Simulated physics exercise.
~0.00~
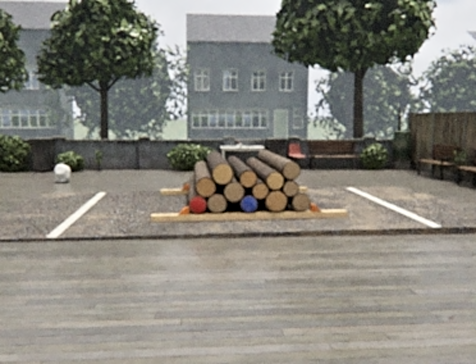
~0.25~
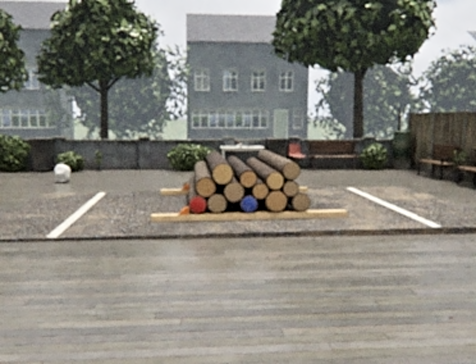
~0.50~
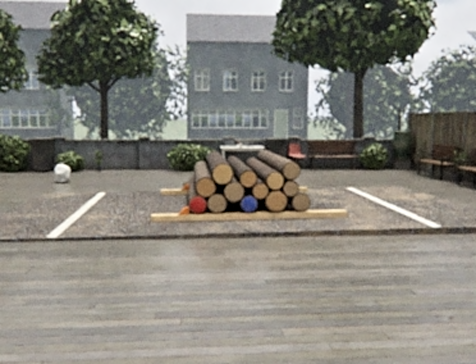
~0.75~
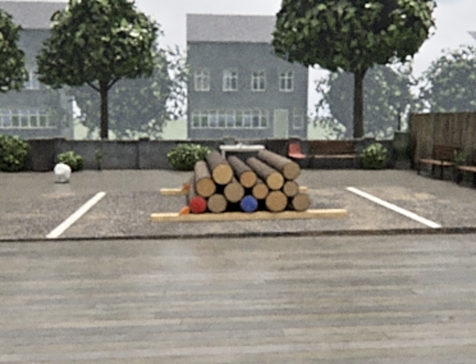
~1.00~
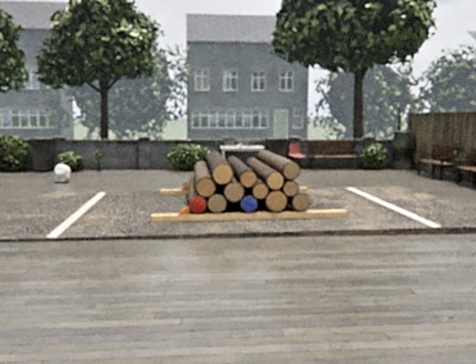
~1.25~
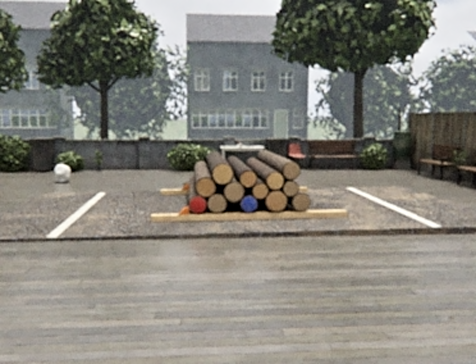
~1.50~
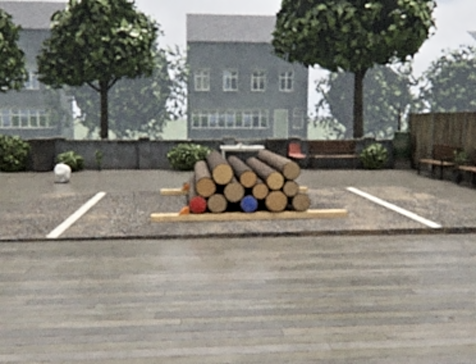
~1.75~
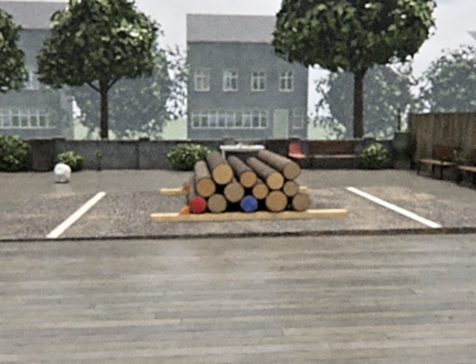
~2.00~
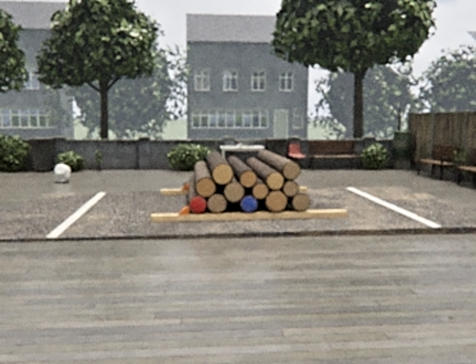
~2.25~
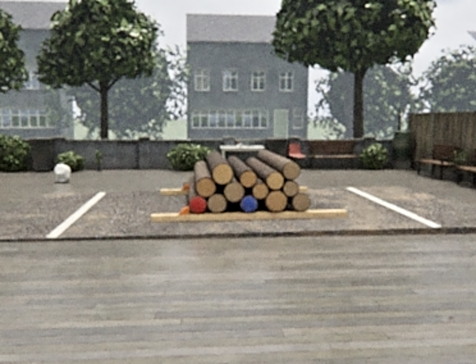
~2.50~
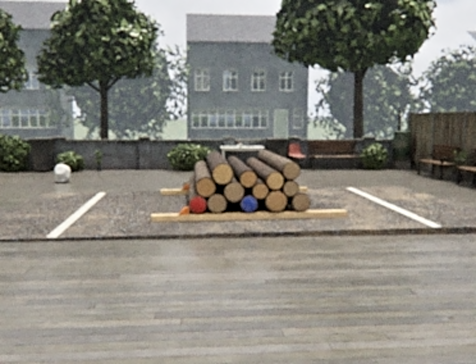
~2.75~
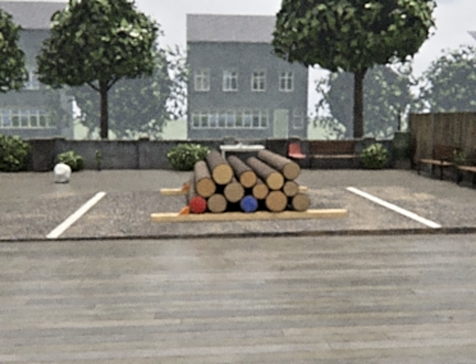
In a paved yard with trees and grey houses behind it, a pile of cut logs, one with a red end and one with a blue end, lay on timber bearers between two white lines, and the whole stack stayed still to the end.
